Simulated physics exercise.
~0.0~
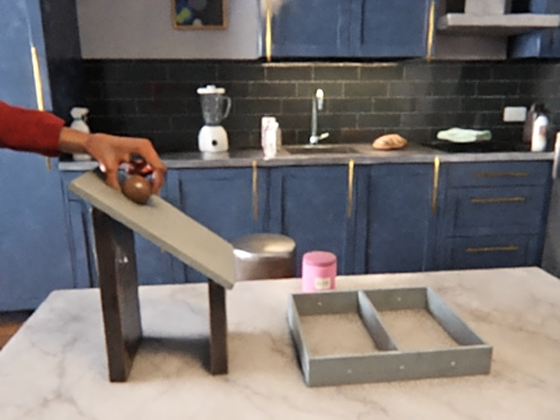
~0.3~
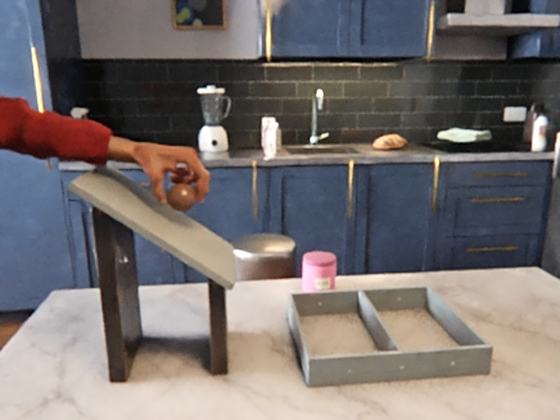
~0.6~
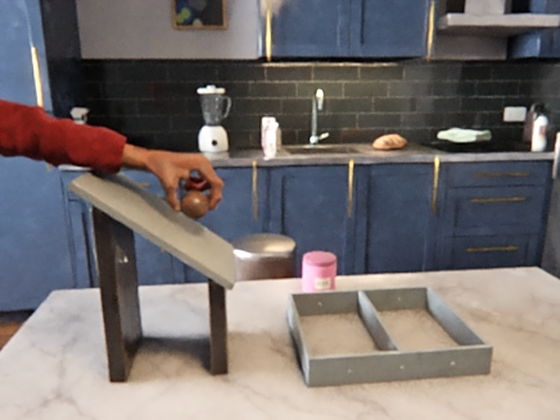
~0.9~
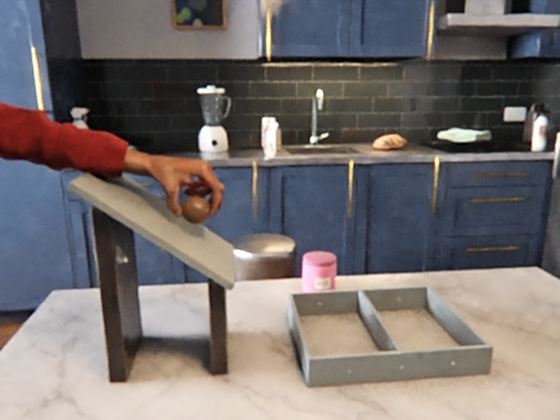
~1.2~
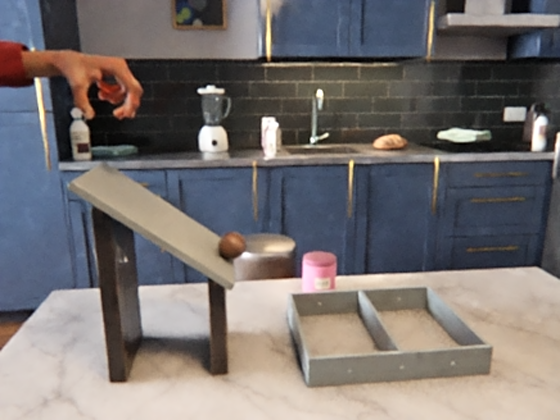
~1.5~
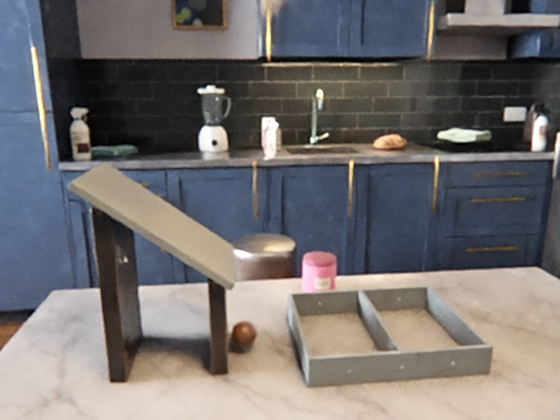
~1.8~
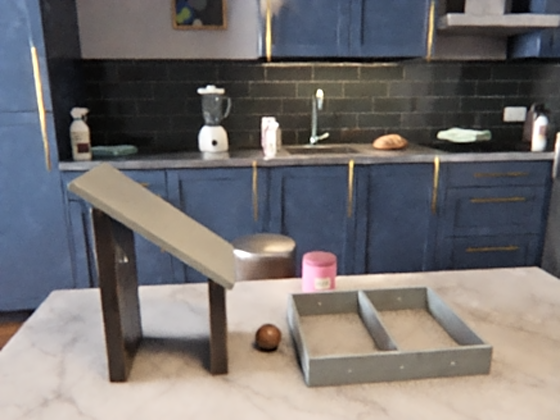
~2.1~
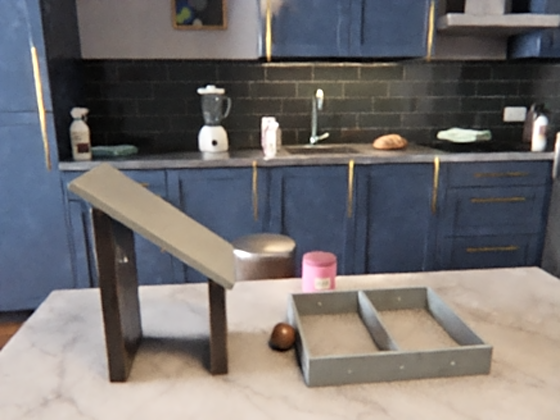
In a kitchen, a hand releases a brown ball down a ramp, and it stops outside the tray.
